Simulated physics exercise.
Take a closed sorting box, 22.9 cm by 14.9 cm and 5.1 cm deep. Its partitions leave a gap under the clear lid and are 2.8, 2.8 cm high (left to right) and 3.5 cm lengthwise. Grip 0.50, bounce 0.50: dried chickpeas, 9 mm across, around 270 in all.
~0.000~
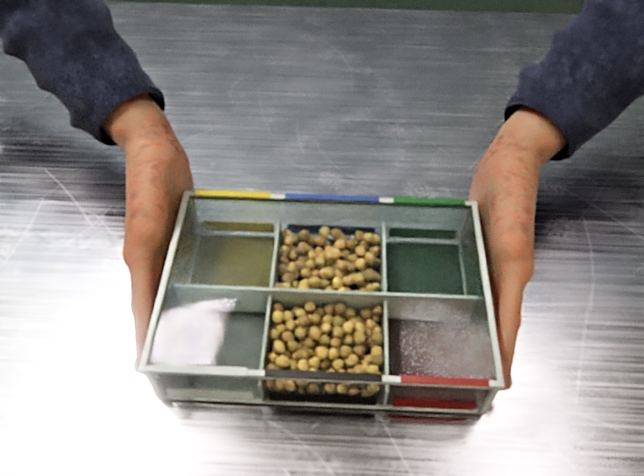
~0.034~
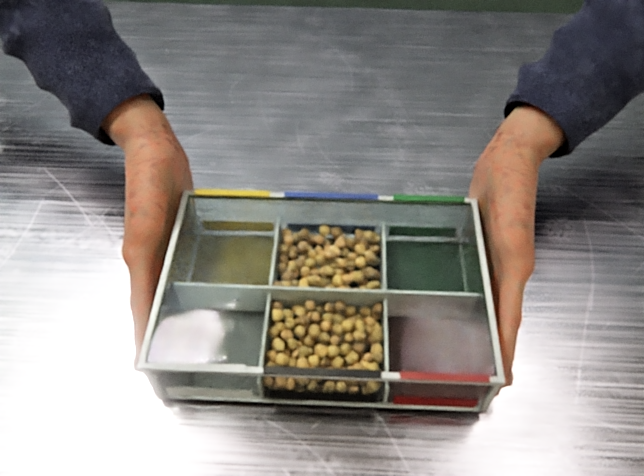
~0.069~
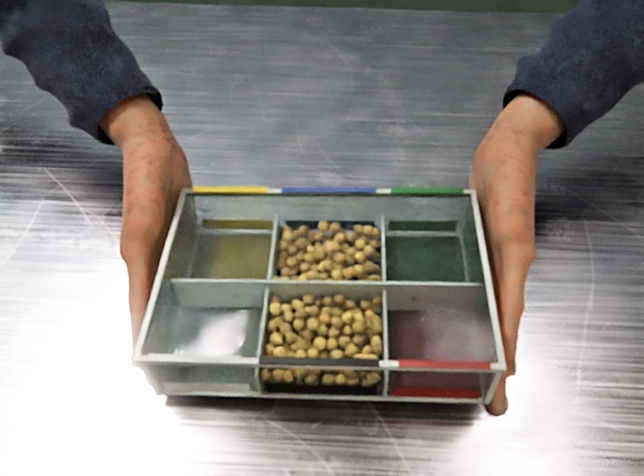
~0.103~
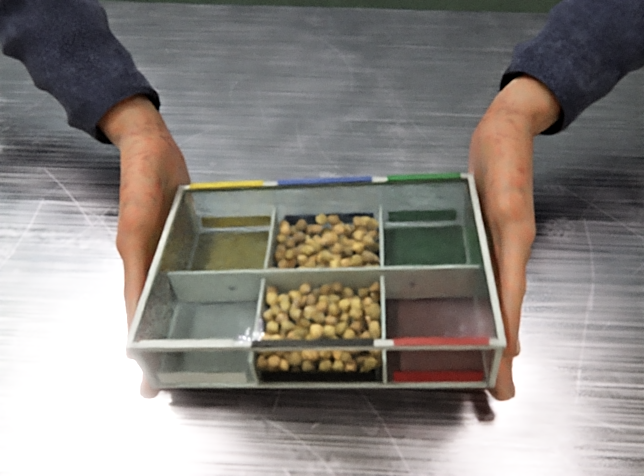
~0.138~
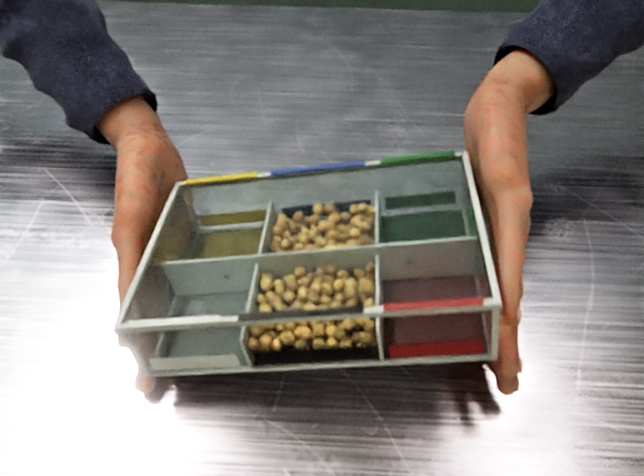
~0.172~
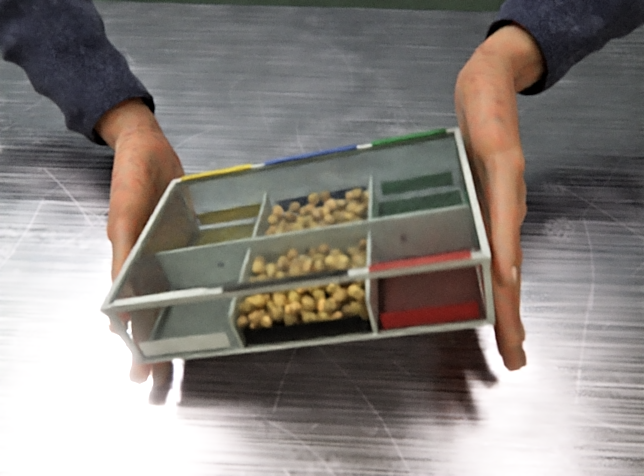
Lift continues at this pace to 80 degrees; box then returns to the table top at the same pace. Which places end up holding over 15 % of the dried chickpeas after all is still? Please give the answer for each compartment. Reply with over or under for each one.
Red: Under, blue: Over, green: Under, yellow: Over, white: Under, black: Over.
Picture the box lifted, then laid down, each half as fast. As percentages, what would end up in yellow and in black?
The yellow compartment would end with 20 per cent, the black one with 40 per cent.
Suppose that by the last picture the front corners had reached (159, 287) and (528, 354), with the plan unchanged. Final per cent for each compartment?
Red 10; blue 25; green 30; yellow 0; white 0; black 30.
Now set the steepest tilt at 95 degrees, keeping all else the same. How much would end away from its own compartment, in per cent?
About 50 per cent.
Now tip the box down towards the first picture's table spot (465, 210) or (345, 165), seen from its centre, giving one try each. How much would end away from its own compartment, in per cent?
I'd put it at roughly 30 per cent for the first tilt and roughly 15 per cent for the second.
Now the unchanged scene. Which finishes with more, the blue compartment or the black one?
More ends up in the black one.
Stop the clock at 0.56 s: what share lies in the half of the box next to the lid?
Something like 50 percent of the pieces.
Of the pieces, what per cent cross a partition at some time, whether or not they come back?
Estimate: Near 35 %.
After 0.56 s, tilt 79 degrees; blue 40 %, yellow 5 %, white 5 %, black 50 %.
Then, at 0.83 s, tilt 31 degrees; blue 30 %, yellow 25 %, white 5 %, black 40 %.
After 1.19 s, tilt 0 degrees; blue 30 %, yellow 25 %, white 5 %, black 40 %.
By 1.7 s all is still; red 0 %, blue 30 %, green 0 %, yellow 25 %, white 5 %, black 40 %.
